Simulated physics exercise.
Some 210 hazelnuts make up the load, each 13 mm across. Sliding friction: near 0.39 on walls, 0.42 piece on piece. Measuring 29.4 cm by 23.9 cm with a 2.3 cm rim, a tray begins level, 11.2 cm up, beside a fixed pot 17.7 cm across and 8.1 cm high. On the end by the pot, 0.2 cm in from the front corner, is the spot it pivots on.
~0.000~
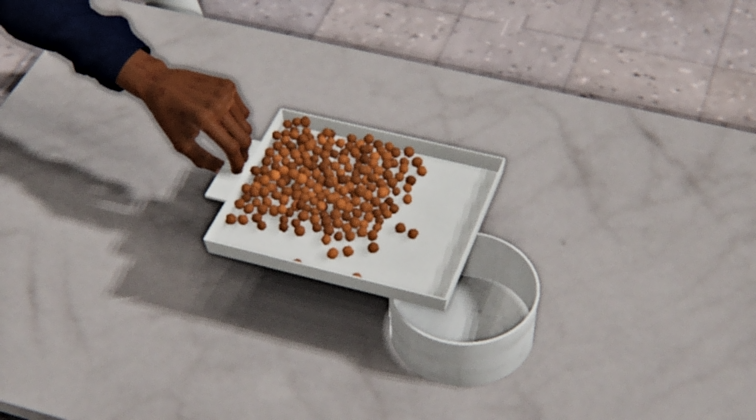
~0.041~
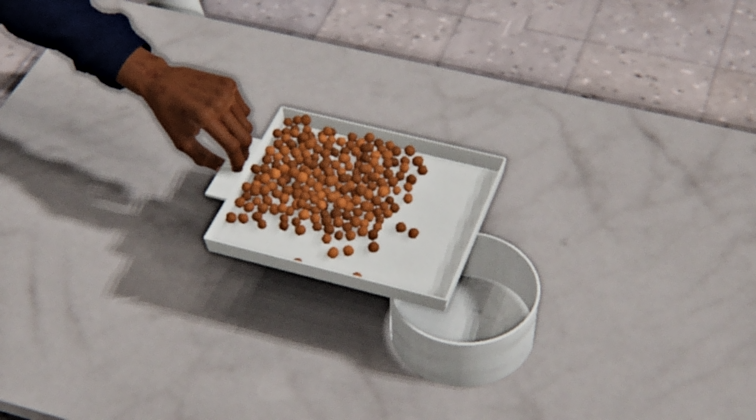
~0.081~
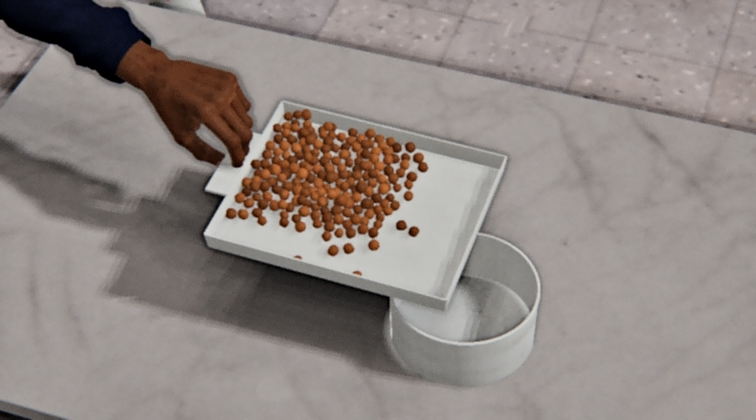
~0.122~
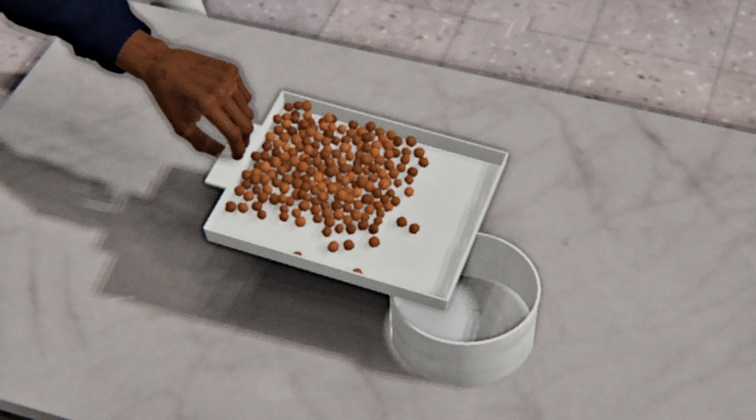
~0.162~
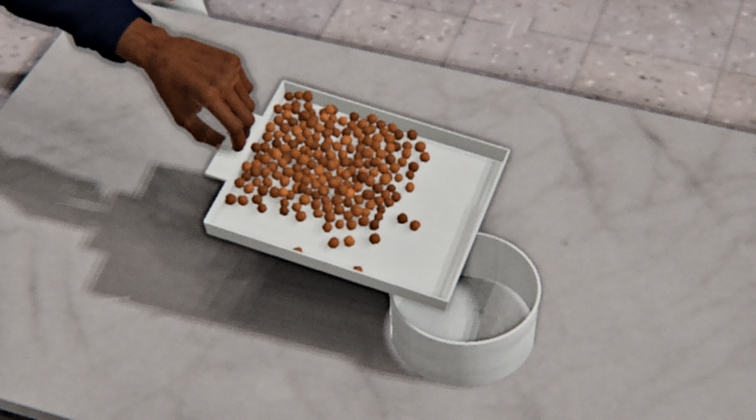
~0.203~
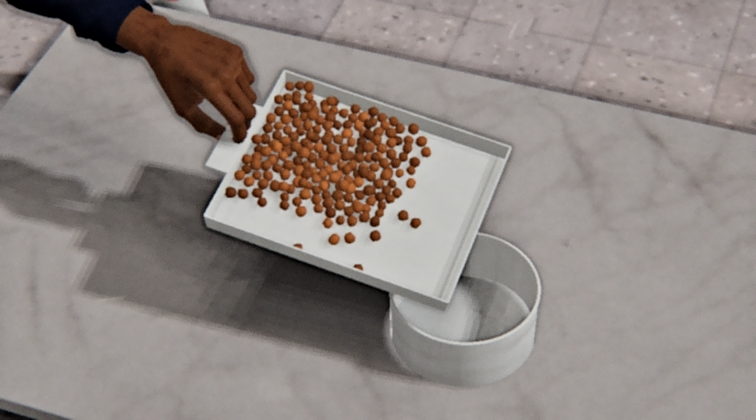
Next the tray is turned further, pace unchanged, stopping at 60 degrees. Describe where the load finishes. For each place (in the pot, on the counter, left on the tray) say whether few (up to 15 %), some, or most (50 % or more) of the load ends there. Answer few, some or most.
Pot: Few; counter: Some; left on the tray: Most.
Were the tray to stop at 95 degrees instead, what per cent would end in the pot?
10 %.
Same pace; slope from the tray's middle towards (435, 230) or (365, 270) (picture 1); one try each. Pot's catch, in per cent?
Around 10 % for the first direction, around 0 % for the second.
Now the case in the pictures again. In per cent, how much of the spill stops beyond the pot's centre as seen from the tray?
Around 90 in a hundred.
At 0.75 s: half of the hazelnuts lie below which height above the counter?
The halfway mark is near 20 cm.
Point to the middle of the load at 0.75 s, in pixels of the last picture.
Close to pixel (432, 237).
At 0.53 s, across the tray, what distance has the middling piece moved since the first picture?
Displacement on the tray: About 6 cm.
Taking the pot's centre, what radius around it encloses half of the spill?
Some 24 centimetres.
Then, at 0.53 s, tilt 35 degrees; the tray holds 100 %, the pot 0 %.
Then, at 0.75 s, tilt 51 degrees; the tray holds 100 %, the pot 0 %.
After 1.08 s, tilt 60 degrees; the tray holds 70 %, the pot 5 %.
At rest (2.0 s), pot 5 %, counter 25 %, tray 65 %.
